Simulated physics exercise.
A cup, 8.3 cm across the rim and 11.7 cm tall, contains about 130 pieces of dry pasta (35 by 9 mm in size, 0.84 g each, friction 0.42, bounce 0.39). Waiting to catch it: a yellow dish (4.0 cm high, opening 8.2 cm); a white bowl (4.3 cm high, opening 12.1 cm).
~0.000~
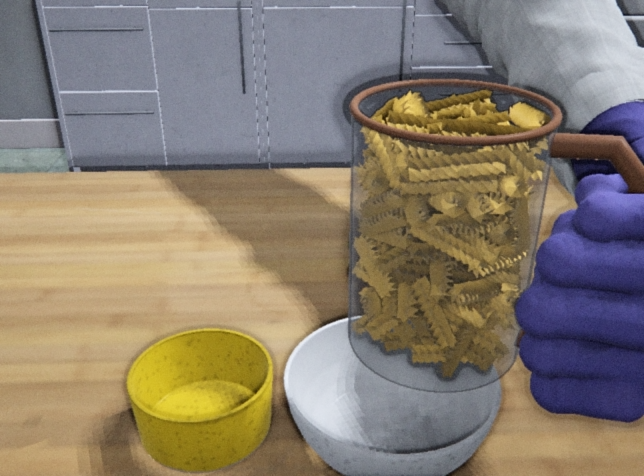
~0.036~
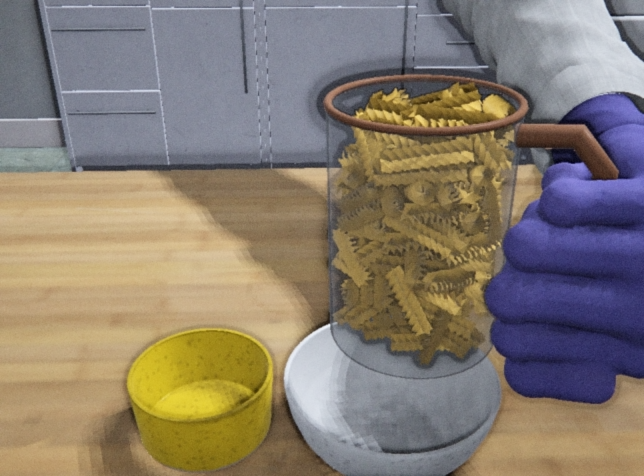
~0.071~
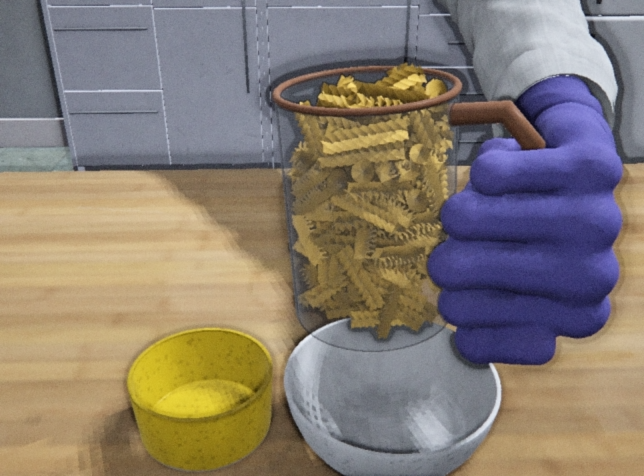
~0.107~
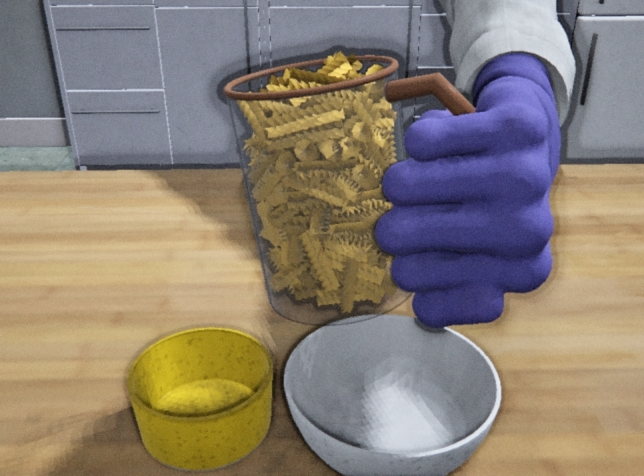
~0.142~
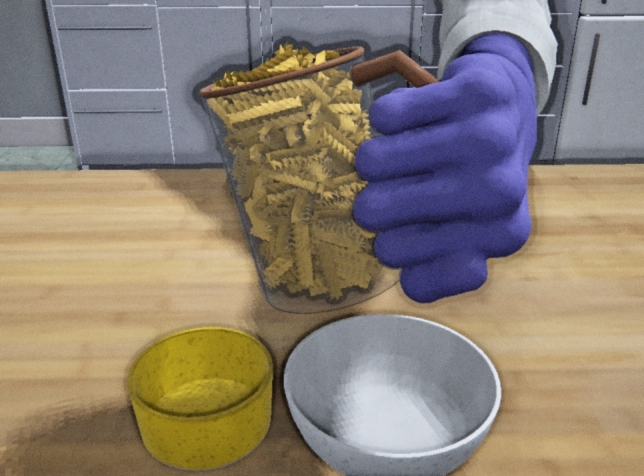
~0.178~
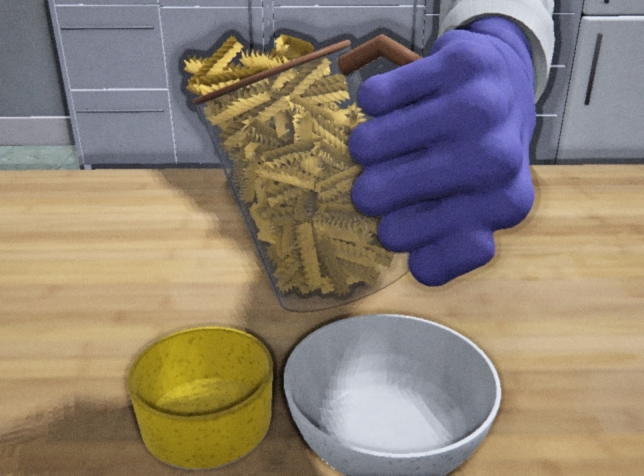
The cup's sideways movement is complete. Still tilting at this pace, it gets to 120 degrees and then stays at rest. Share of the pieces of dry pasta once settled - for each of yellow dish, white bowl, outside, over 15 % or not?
Yellow dish: Not over, white bowl: Not over, outside everything: Over.
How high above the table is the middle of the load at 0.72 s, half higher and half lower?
Around 14 cm.
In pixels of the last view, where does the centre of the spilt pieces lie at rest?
I'd say close to (182, 334).
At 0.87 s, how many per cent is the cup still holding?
Around 35 in a hundred remain.
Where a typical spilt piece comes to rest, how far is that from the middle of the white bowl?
Around 18 cm from the centre.
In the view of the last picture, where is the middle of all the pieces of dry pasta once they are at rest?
About pixel (189, 335).
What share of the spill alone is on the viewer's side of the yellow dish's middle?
Share of spill: Approx. 0 in a hundred.
After 0.39 s, tilt 66 degrees; cup 95 %; middle of all pieces near (305, 176).
After 0.56 s, tilt 100 degrees; cup 90 %, outside 5 %, in the air 5 %; middle of all pieces near (298, 174).
After 0.72 s, tilt 120 degrees; cup 70 %, outside 10 %, in the air 20 %; middle of all pieces near (271, 209).
After 0.87 s, tilt 120 degrees; cup 35 %, yellow dish 5 %, outside 40 %, in the air 20 %; middle of all pieces near (232, 273).
In the end, at 1.8 s, cup 0 %, yellow dish 5 %, outside 95 %, white bowl 0 %.
